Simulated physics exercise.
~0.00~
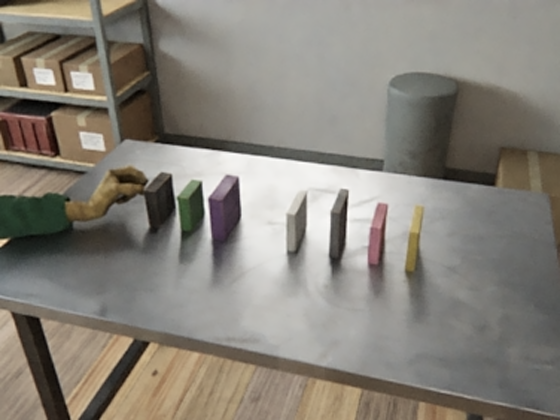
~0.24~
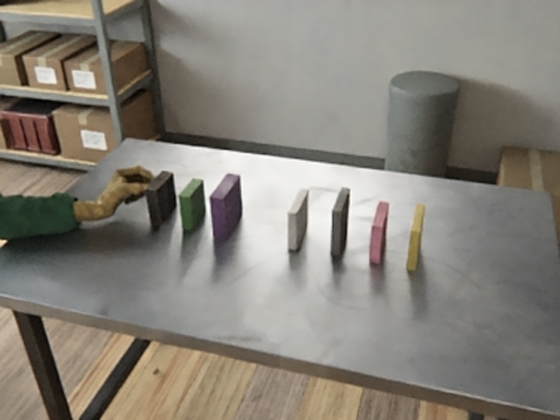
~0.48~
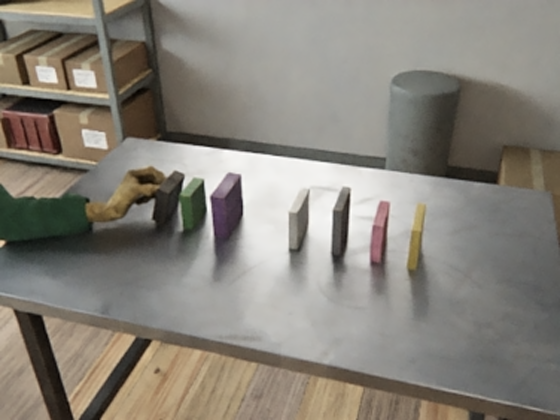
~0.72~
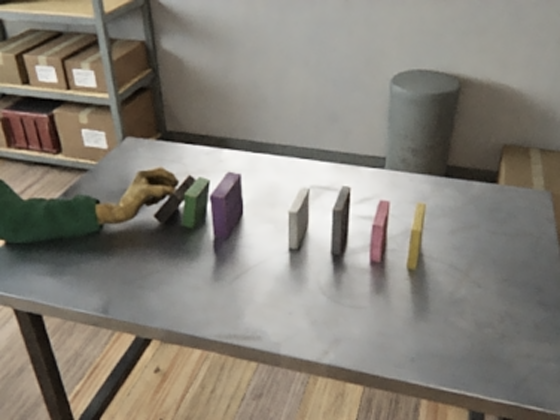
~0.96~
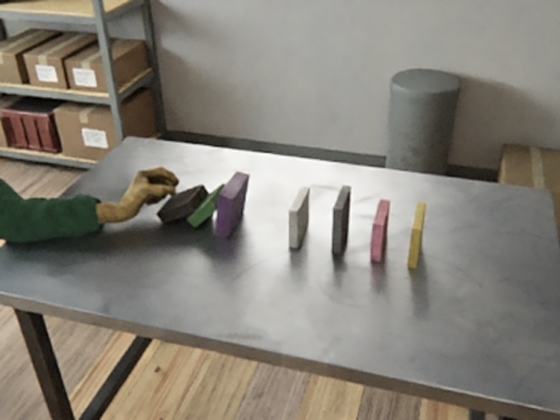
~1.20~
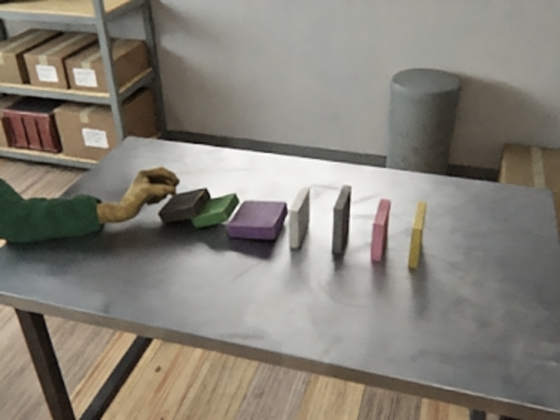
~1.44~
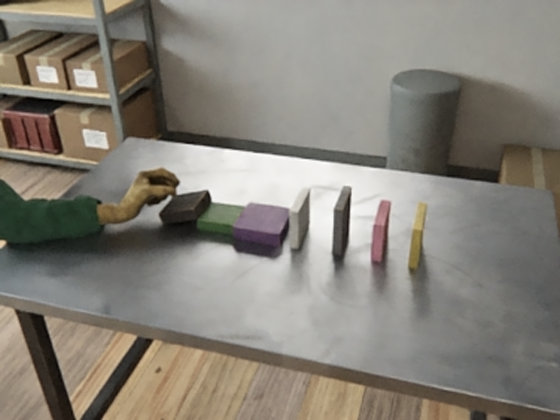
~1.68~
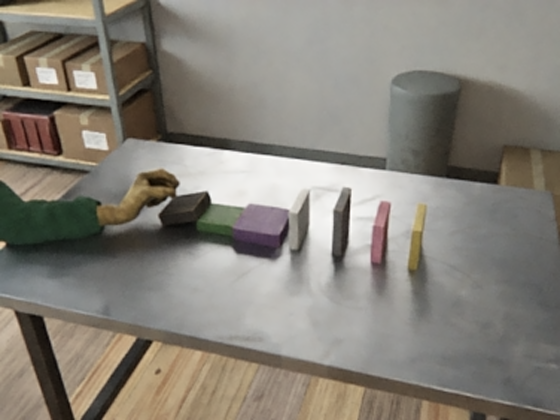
Gloved hand tipping a black block rightward, toppling the green and purple ones, while the white block and three beyond stay standing.
